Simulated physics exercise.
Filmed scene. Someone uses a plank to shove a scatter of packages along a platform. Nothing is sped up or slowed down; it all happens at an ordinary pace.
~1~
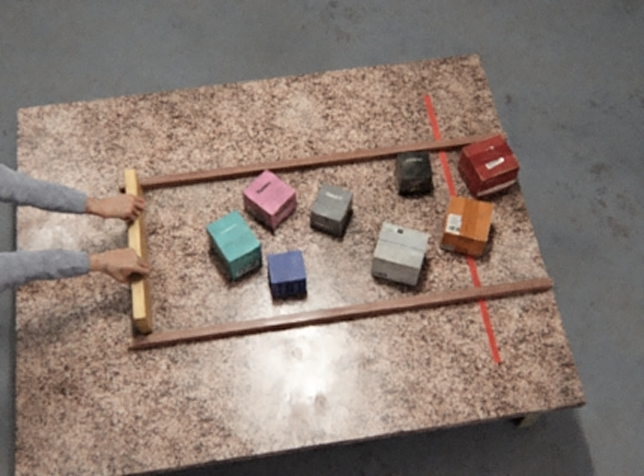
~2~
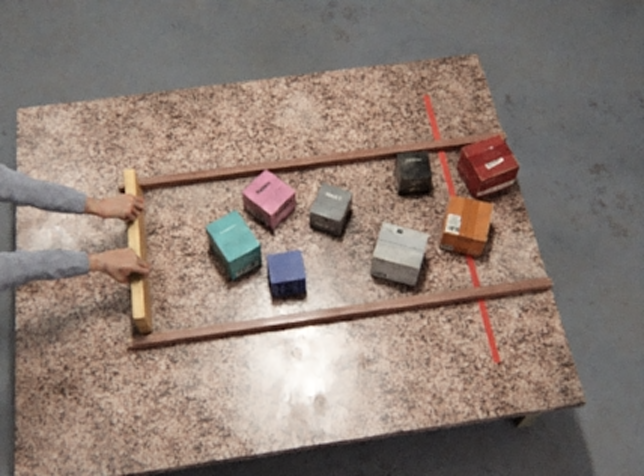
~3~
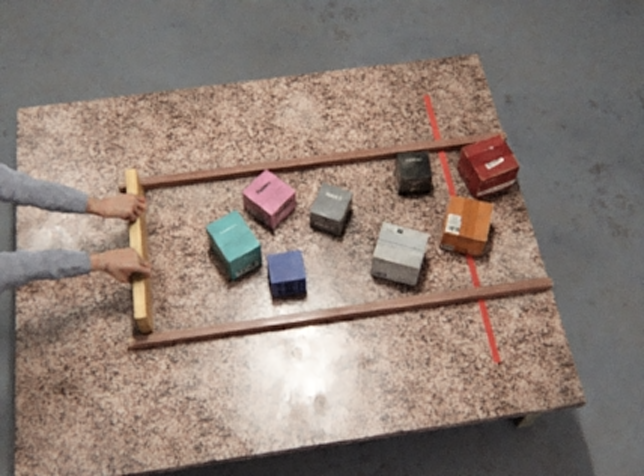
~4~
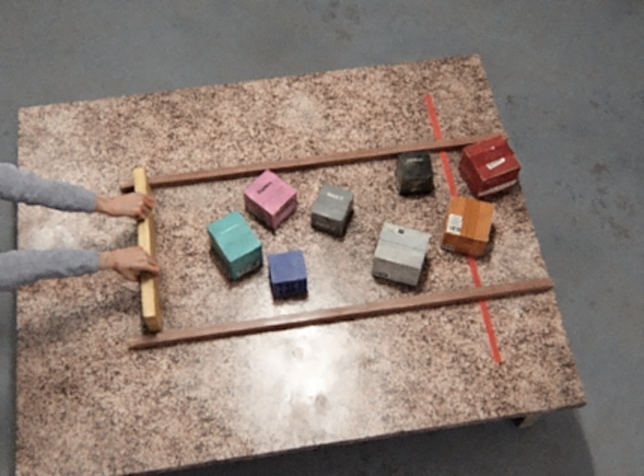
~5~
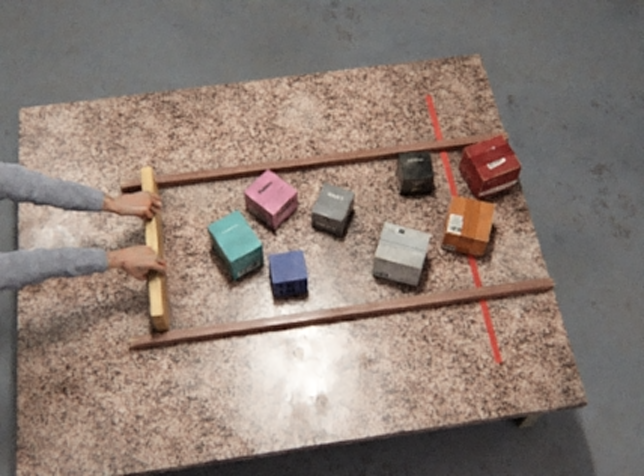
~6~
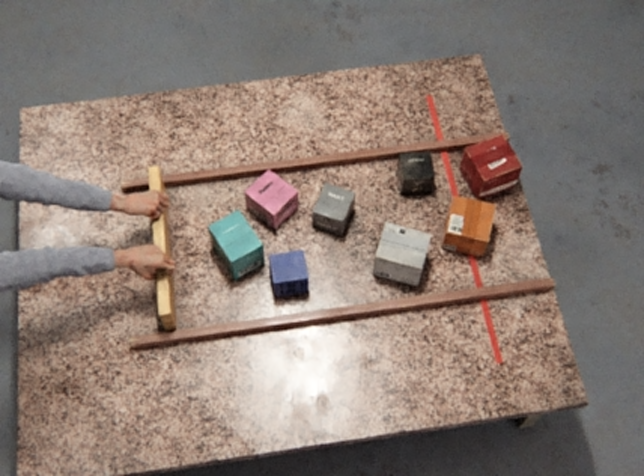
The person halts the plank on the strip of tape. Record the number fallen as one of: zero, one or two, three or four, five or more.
Number fallen: One or two.
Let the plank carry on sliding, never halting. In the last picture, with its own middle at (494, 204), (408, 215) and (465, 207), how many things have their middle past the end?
Respectively, 5, 0 and 2.
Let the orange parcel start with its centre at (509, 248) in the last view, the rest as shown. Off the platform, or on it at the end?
It goes off the edge.
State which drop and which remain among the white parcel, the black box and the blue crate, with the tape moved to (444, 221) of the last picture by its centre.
Lab note: White parcel is safe; black box is safe; blue crate is safe.
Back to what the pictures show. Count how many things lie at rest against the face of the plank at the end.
3 end up touching it.
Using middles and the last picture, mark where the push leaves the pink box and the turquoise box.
The pink box comes to rest at (469, 161), and the turquoise box comes to rest at (482, 210).
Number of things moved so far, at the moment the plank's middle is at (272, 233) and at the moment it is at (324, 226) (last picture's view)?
It comes to 3 for the first spot, 4 for the other.
A little later, none off yet; red parcel at rest near (490, 168); orange parcel at rest near (468, 226); black box at rest near (416, 173).
Next, none off yet; red parcel shifted a little near (500, 165); orange parcel shifted about its own width near (511, 218); black box shifted about its own width near (455, 161).
When it is over, the number that fall off is one or two; down, orange parcel and red parcel.
